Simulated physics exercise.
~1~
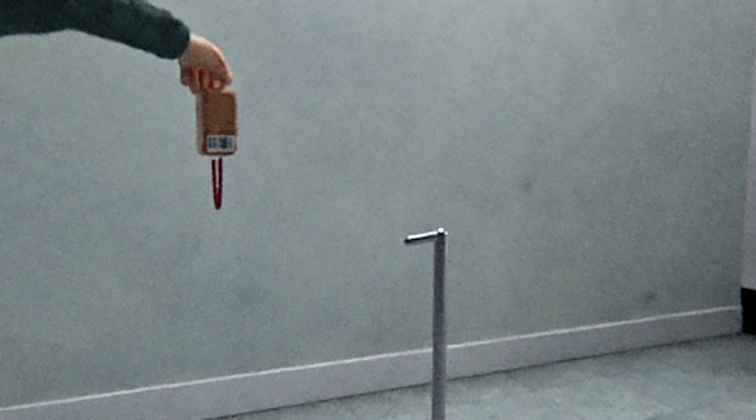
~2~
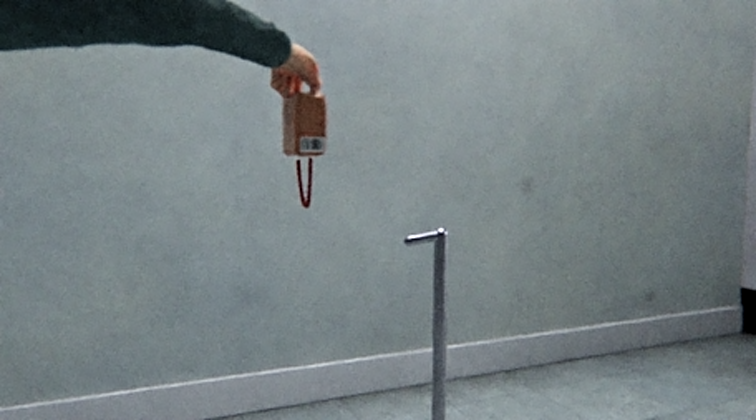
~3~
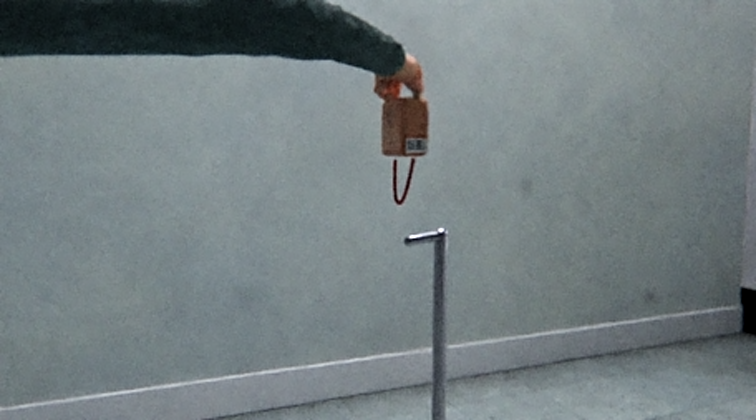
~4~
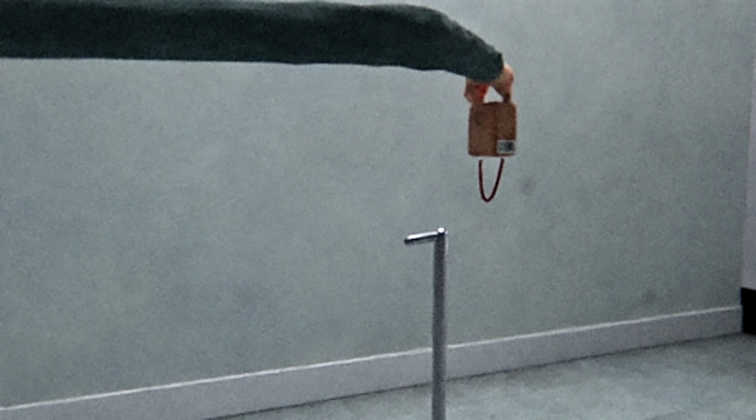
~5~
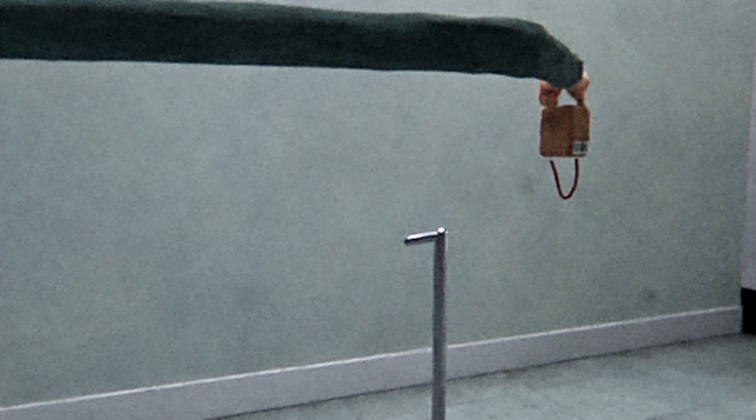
An orange pouch with a red loop dangling beneath it hangs from a hand in a dark green sleeve, at the upper left of a plain room seen from a fixed view. Lower down, right of centre, a thin grey post with a short hook pointing left stands before a pale grey-green wall and a light baseboard. The arm reaches steadily rightward, carrying the upright pouch toward the post. The loop passes above the hook without catching, and the pouch continues beyond the post. It ends at the upper right, still held and clear, while the hook remains in place.
